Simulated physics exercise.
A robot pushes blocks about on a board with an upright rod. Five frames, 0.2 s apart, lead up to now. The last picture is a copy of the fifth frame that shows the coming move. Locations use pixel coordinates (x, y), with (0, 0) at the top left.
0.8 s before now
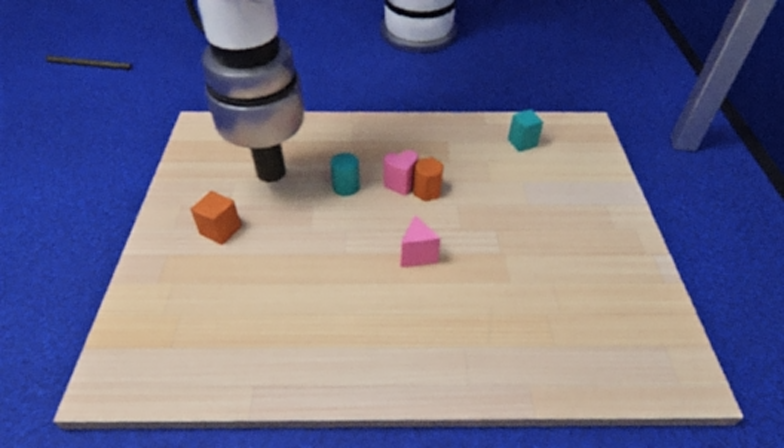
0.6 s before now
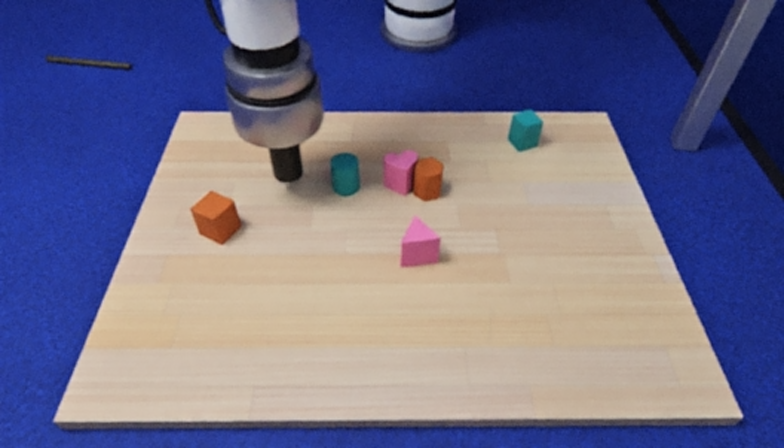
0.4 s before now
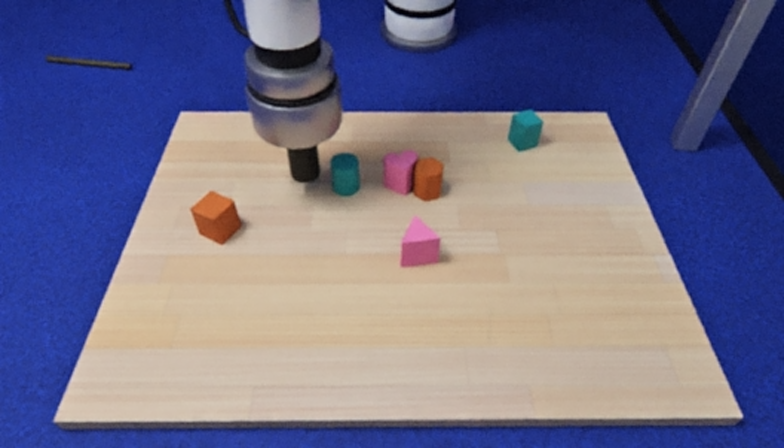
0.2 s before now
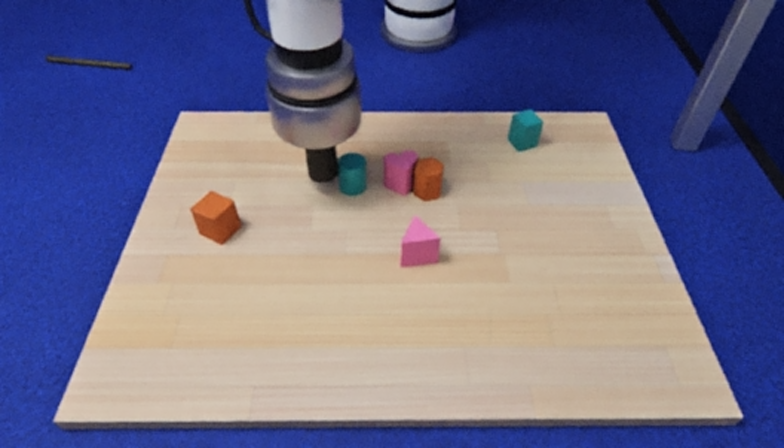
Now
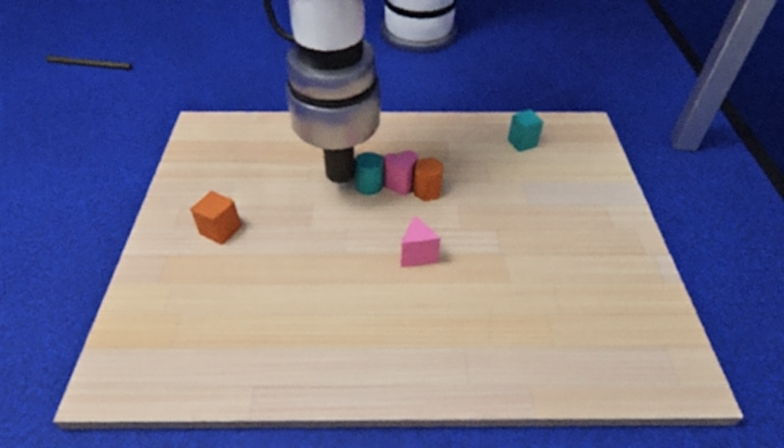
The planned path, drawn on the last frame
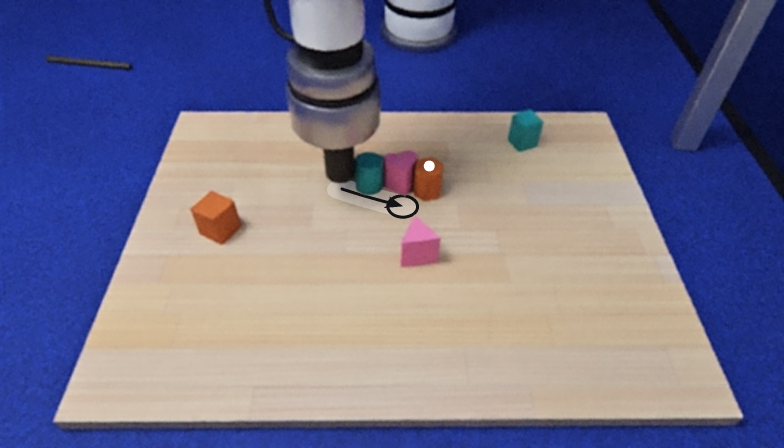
A robot arm moves its rod right and pushes the turquoise cylinder toward the pink heart block.
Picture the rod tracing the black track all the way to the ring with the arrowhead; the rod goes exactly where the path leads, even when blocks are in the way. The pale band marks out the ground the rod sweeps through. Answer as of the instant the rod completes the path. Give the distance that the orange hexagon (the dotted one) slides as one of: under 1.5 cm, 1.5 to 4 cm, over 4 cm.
Short of 1.5 cm.
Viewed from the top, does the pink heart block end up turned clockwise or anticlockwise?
The sense of turning is clockwise.
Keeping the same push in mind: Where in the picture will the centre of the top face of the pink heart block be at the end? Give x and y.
I predict (422, 148).
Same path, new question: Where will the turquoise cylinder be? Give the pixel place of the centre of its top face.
My prediction: (399, 159).
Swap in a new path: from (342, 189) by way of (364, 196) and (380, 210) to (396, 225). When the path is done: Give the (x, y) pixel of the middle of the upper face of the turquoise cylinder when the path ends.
Around pixel (389, 159).
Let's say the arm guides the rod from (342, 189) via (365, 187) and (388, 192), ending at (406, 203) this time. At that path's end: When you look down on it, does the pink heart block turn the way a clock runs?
Going by the path, yes.
Path on the board, from (342, 189) directly to (403, 206); the dot is on the orange hexagon.
On the path given first. Halfway along, rod at (372, 183); turquoise cylinder at (392, 158); pink heart block at (417, 152), turned 30° clockwise; orange hexagon at (435, 167), turned 25° clockwise.
At the end, rod at (403, 191); turquoise cylinder at (399, 159); pink heart block at (422, 148), turned 45° clockwise; pink triangle in place; orange hexagon at (435, 167), turned 25° clockwise.
